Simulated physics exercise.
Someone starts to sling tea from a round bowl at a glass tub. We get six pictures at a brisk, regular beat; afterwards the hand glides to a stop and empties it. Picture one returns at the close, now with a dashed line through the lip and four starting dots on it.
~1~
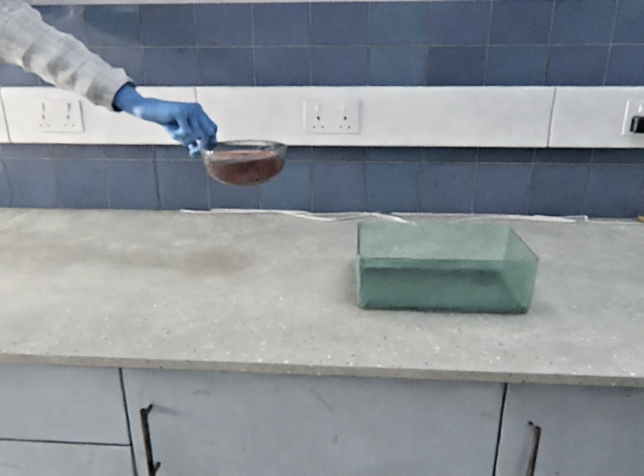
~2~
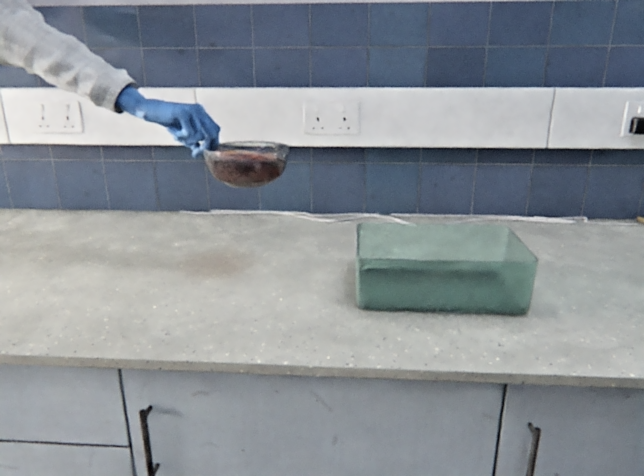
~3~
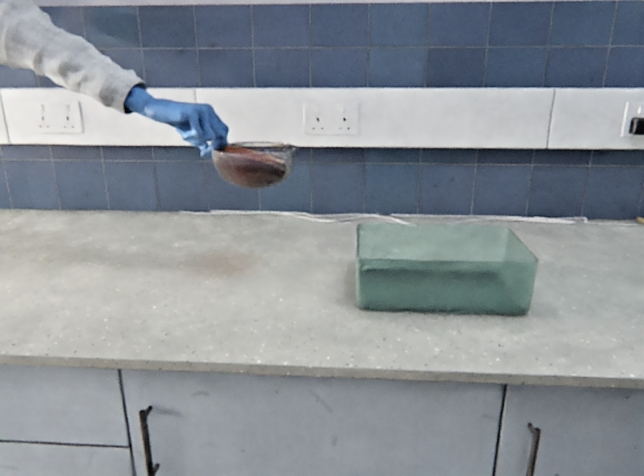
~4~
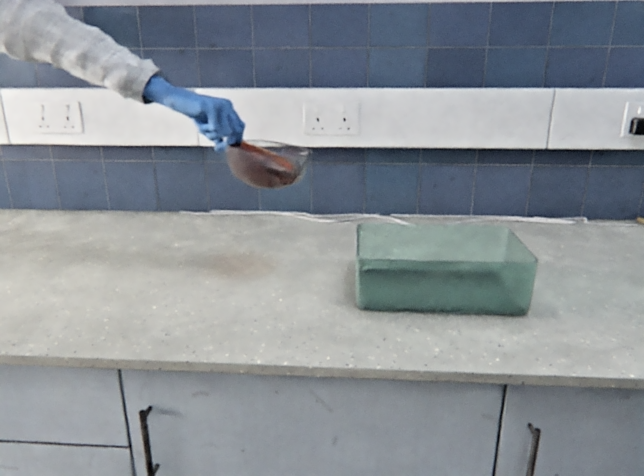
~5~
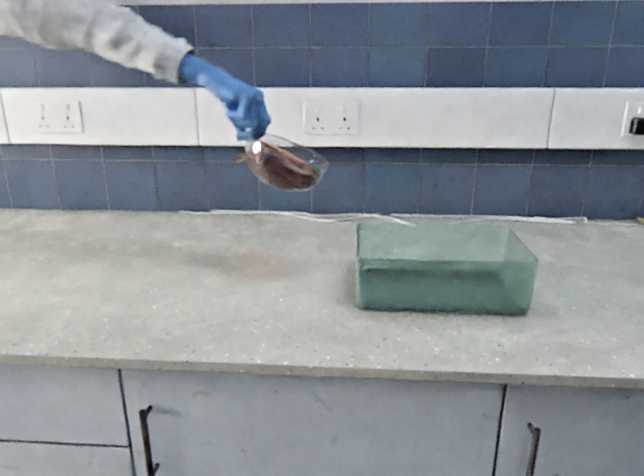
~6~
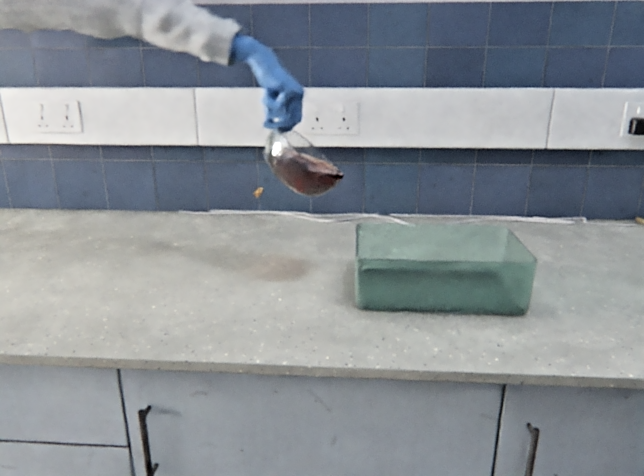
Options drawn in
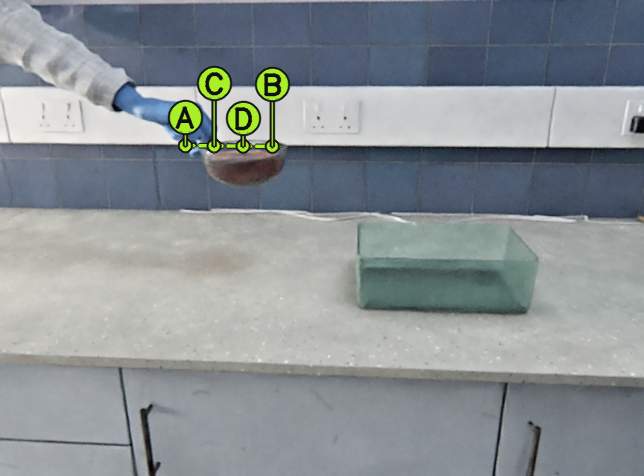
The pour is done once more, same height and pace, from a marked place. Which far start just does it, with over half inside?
Place D just does it.
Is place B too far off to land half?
No, that is safe.
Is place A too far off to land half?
Yes, it does.
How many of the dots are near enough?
Two of them.
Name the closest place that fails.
The answer is C.
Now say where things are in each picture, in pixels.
The first picture shows upright, lip at (284, 146); tub from (357, 306) to (528, 311); nothing has left yet.
The second picture shows upright, lip at (287, 147); nothing has left yet.
The third picture shows upright, lip at (295, 148); nothing has left yet.
The fourth picture shows tipped about 7°, lip at (310, 153); tea is over the rim, down to (226, 144).
The fifth picture shows tipped about 22°, lip at (327, 164); nothing has left yet.
The sixth picture shows tipped about 41°, lip at (340, 179); tea is over the rim, down to (258, 193).
On the marked copy, A at (185, 145); B at (272, 146); C at (214, 145); D at (243, 146).
With A, about 0 % lands in the tub, 98 % falls short.
With B, about 84 % lands in the tub, 6 % falls short and 10 % goes beside or beyond.
With C, about 12 % lands in the tub, 84 % falls short and 4 % goes beside or beyond.
With D, about 66 % lands in the tub, 26 % falls short and 8 % goes beside or beyond.
